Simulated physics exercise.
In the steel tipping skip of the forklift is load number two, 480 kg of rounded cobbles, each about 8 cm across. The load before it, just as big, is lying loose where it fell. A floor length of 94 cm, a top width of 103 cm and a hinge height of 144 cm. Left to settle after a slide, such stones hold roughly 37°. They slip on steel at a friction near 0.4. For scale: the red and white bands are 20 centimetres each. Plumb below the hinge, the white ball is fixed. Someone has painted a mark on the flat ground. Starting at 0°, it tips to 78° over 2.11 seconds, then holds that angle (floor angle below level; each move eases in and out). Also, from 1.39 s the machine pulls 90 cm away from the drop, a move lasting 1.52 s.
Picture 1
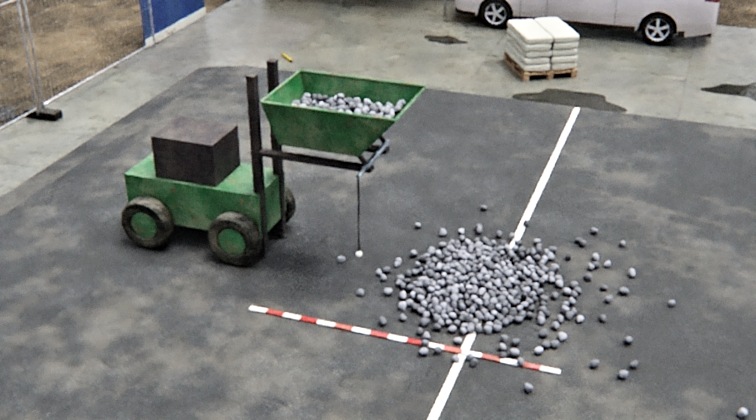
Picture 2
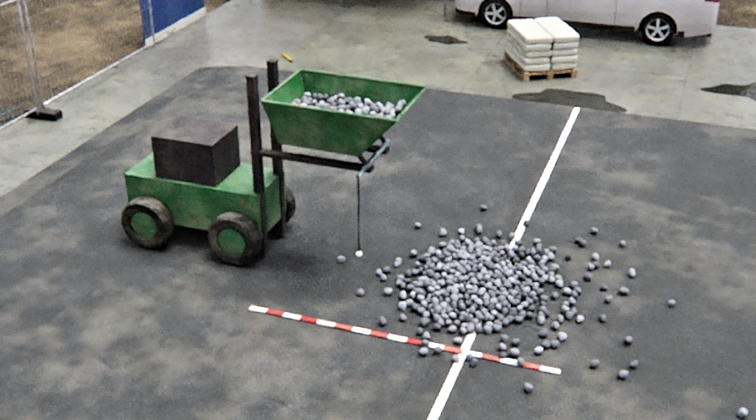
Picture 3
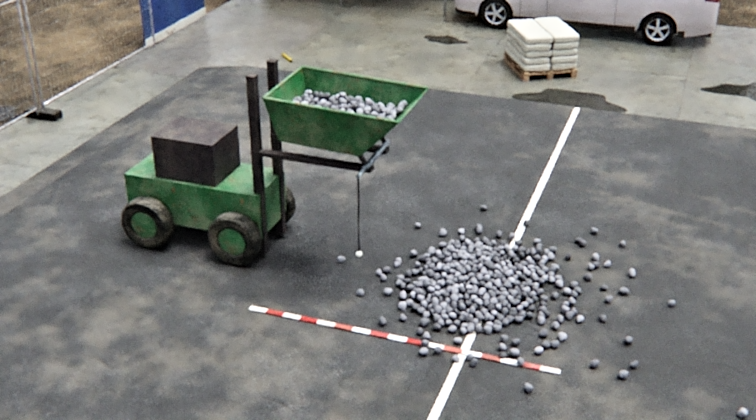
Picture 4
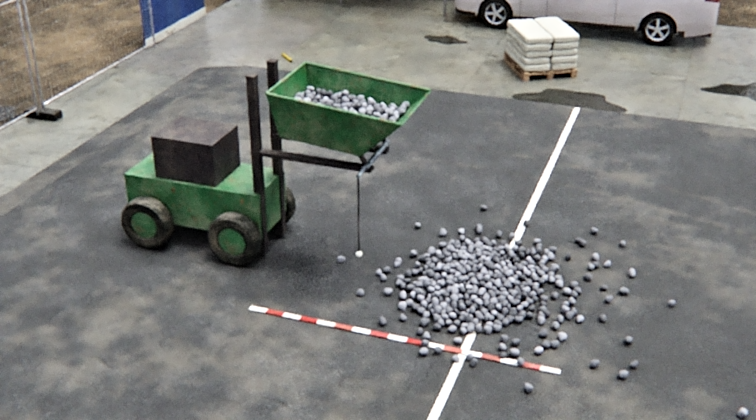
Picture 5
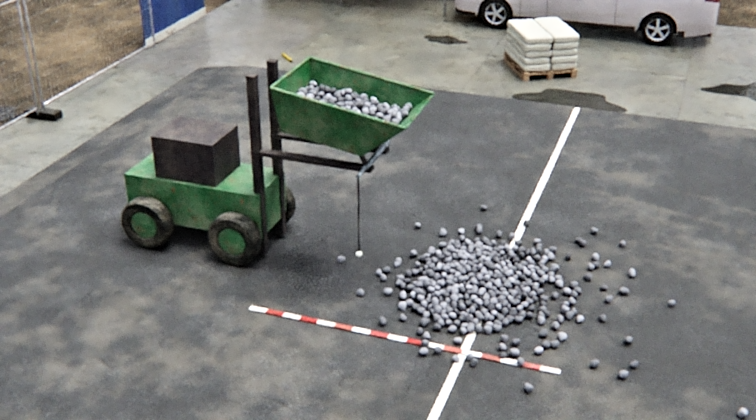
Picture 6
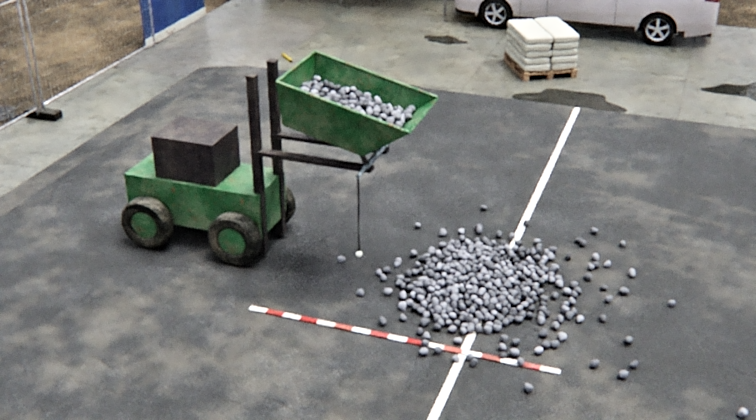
A green steel skip full of grey stones, held up on the forklift's dark mast, starts out level above the floor. It then tilts slowly and slightly, its right-hand lip dipping, while the forklift stays still beside the loose stones heaped across the white line.
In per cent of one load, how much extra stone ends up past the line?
About 24 %.
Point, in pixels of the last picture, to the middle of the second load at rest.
I'd point to about (454, 271).
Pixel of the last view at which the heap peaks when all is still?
Roughly at (464, 261).
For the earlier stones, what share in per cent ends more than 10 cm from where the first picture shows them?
Roughly 20 % of them.
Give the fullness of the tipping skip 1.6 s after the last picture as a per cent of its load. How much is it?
Reading: Near 20 % of the load.
Then, 1.0 s after the last picture the floor is at 66°; in per cent of one load, 100 in the tipping skip, 67 short of the line, 33 past the line; the foremost stones are at (643, 337).
Then, 1.6 s after the last picture the floor is at 78°; in per cent of one load, 22 in the tipping skip, 137 short of the line, 41 past the line; the foremost stones are at (643, 337).
Then, 2.8 s after the last picture the floor is at 78°; in per cent of one load, 0 in the tipping skip, 142 short of the line, 58 past the line; the foremost stones are at (643, 337).
Then, 5.4 s after the last picture the floor is at 78°; in per cent of one load, 0 in the tipping skip, 142 short of the line, 58 past the line; the foremost stones are at (643, 337). Net gain past the line, 24.
